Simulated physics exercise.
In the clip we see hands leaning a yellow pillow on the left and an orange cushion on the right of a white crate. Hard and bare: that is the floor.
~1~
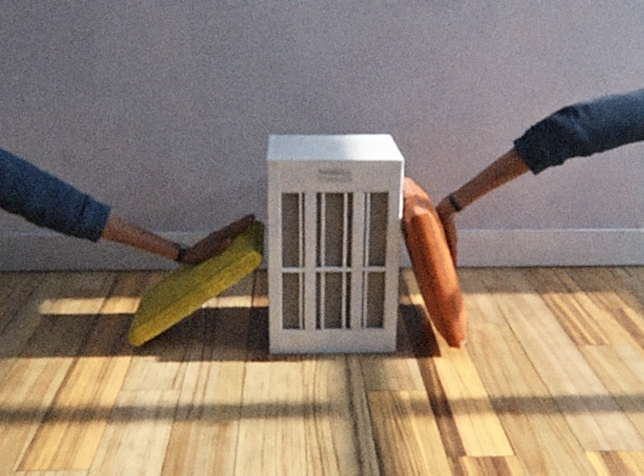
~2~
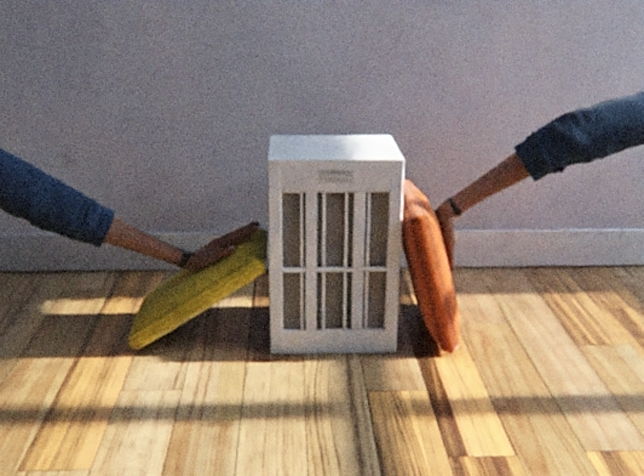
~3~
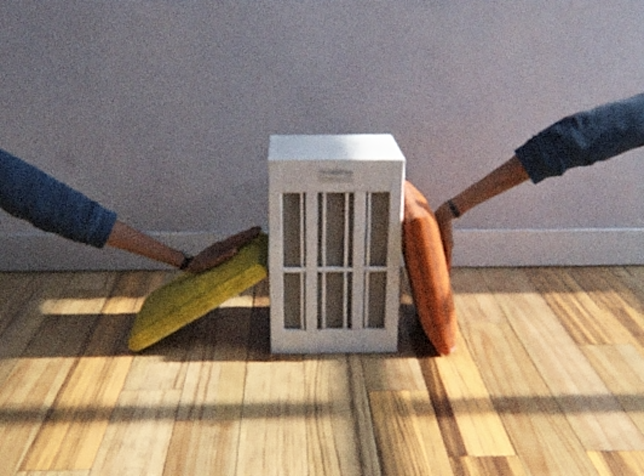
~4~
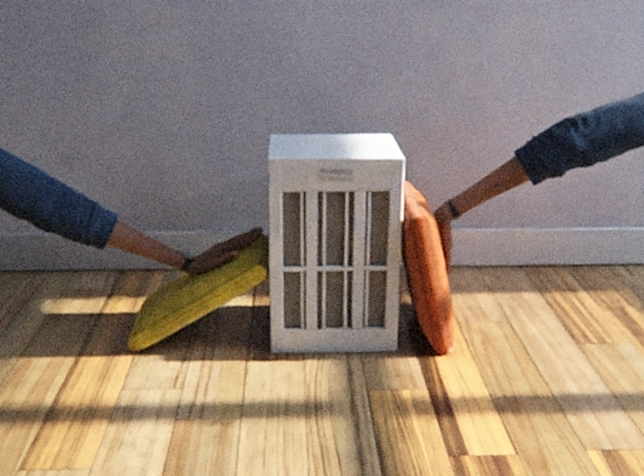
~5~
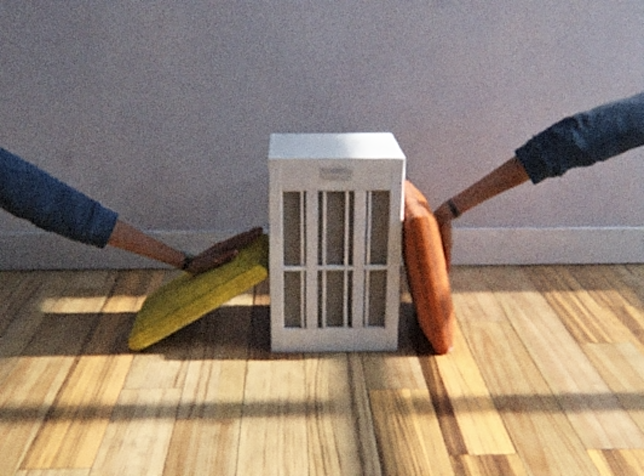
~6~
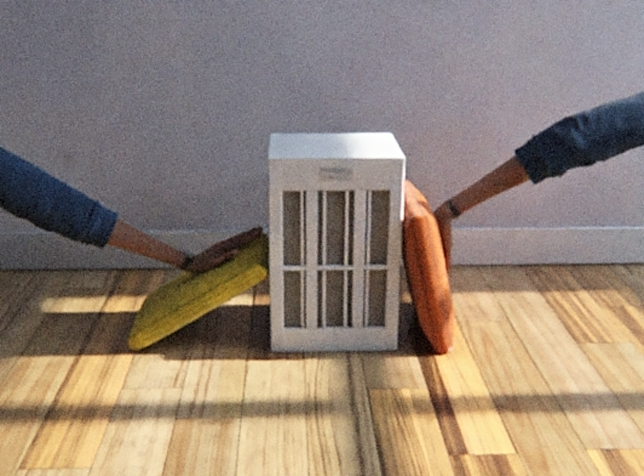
The video shows two hands holding a yellow pillow at a low slant and an orange cushion nearly upright against the left and right sides of a white crate on a bare floor, with barely any movement.
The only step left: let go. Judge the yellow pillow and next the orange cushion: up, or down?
Verdict - yellow pillow: Down; orange cushion: Up.
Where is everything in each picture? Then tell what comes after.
Pillow foot (133, 341), head (258, 258); cushion foot (457, 345), head (419, 217), in the first picture.
Pillow foot (133, 344); cushion foot (450, 349), in the second picture.
Pillow foot (133, 346); cushion foot (446, 351), in the third picture.
Pillow foot (133, 347); cushion foot (443, 351), in the fourth picture.
Pillow foot (133, 346); cushion foot (444, 350), in the fifth picture.
Pillow foot (133, 346), head (263, 271), at a low slant; cushion foot (444, 350), head (418, 219), almost upright, in the sixth picture.
Then, 0.26 s later than the last view, pillow slipping down near (198, 301); cushion against the side near (422, 264).
Then, 0.38 s later than the last view, pillow flat on the floor near (196, 318); cushion against the side near (422, 264).
Then, 0.86 s later than the last view, pillow flat on the floor near (193, 317); cushion against the side near (422, 264).
Finally, pillow flat on the floor near (193, 317); cushion against the side near (422, 264). The yellow pillow slips and lies down and the orange cushion holds its lean.
